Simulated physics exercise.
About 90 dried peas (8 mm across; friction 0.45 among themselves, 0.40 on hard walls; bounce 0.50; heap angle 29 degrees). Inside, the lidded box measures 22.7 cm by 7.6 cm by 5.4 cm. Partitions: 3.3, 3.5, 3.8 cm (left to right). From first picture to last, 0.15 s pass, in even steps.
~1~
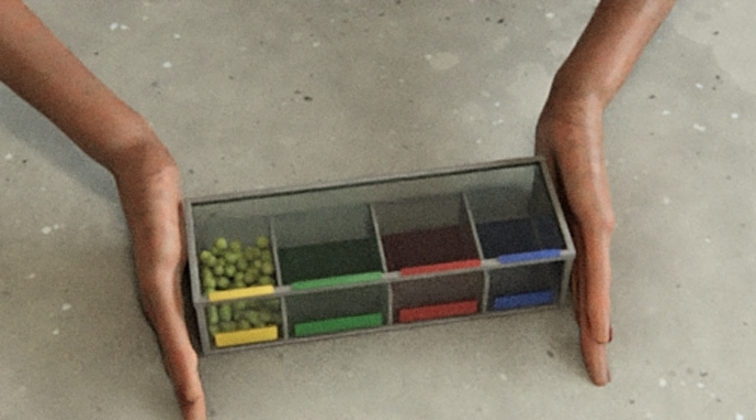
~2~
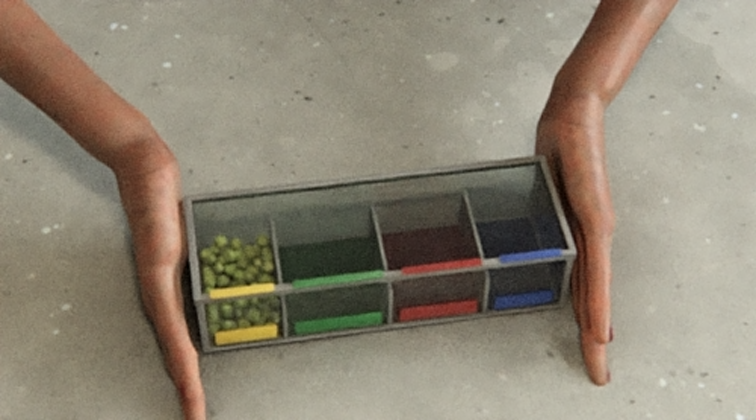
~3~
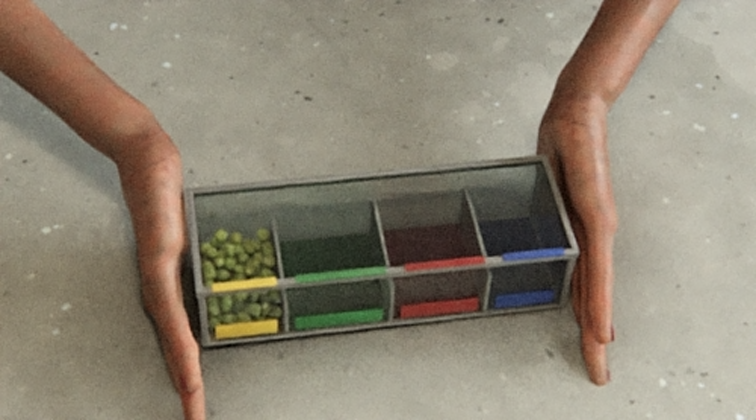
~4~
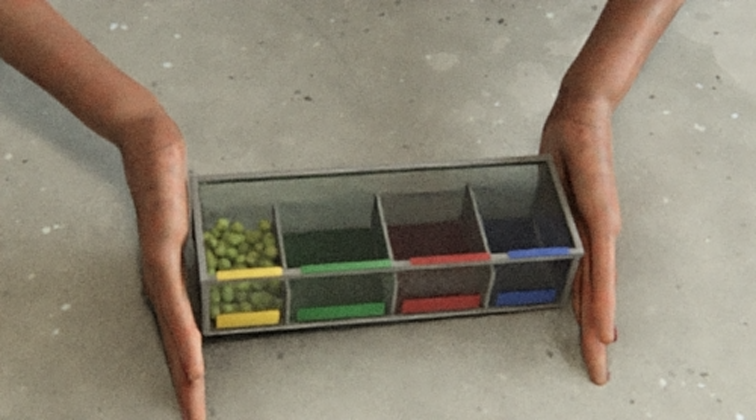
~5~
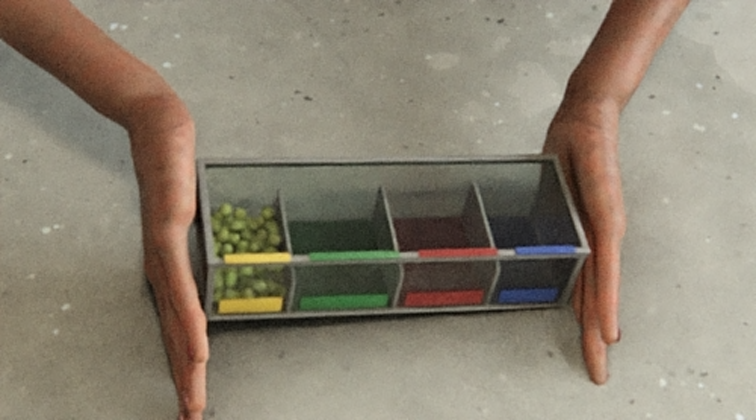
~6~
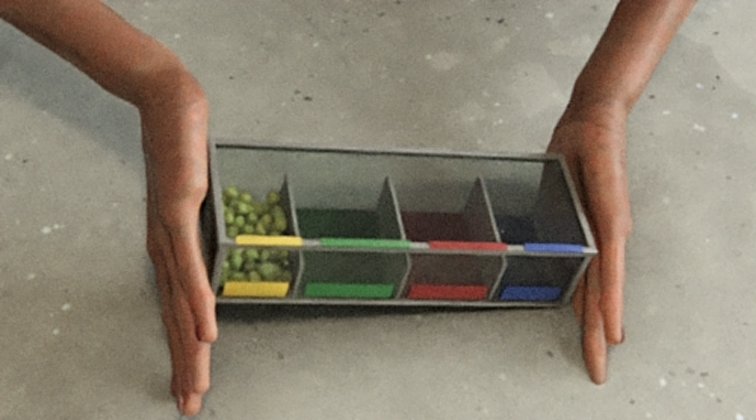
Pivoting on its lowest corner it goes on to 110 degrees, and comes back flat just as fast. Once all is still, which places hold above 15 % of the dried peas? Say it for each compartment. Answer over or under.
Red compartment: Over; blue compartment: Over; green compartment: Under; yellow compartment: Under.
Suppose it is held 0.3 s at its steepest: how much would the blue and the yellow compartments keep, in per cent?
In that case blue 100, yellow 0.
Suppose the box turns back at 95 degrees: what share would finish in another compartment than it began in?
About 90 per cent.
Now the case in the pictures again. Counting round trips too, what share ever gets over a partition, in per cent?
Some 100 per cent.
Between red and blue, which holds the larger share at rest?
The blue compartment.
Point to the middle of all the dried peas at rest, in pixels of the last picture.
At about (502, 258).
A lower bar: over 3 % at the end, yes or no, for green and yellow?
Green yes; yellow no.
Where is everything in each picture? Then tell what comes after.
The first picture shows box tilt 0 degrees, front corners at (200, 299) and (568, 252); yellow 100 %.
The second picture shows box tilt 1 degrees, front corners at (201, 297) and (569, 252).
The third picture shows box tilt 2 degrees, front corners at (203, 290) and (571, 251).
The fourth picture shows box tilt 5 degrees, front corners at (207, 277) and (576, 251), lowest corner right back.
The fifth picture shows box tilt 9 degrees, front corners at (214, 260) and (582, 250), lowest corner right back.
The sixth picture shows box tilt 13 degrees, front corners at (225, 241) and (588, 250), lowest corner right back; yellow 100 %.
Then, 0.74 s after the last picture, tilt 110 degrees; red 5 %, blue 5 %, green 35 %, yellow 60 %.
Then, 1.22 s after the last picture, tilt 50 degrees; red 25 %, blue 70 %, green 10 %.
Then, 1.78 s after the last picture, tilt 0 degrees; red 25 %, blue 70 %, green 10 %.
In the end, red 25 %, blue 70 %, green 10 %, yellow 0 %.
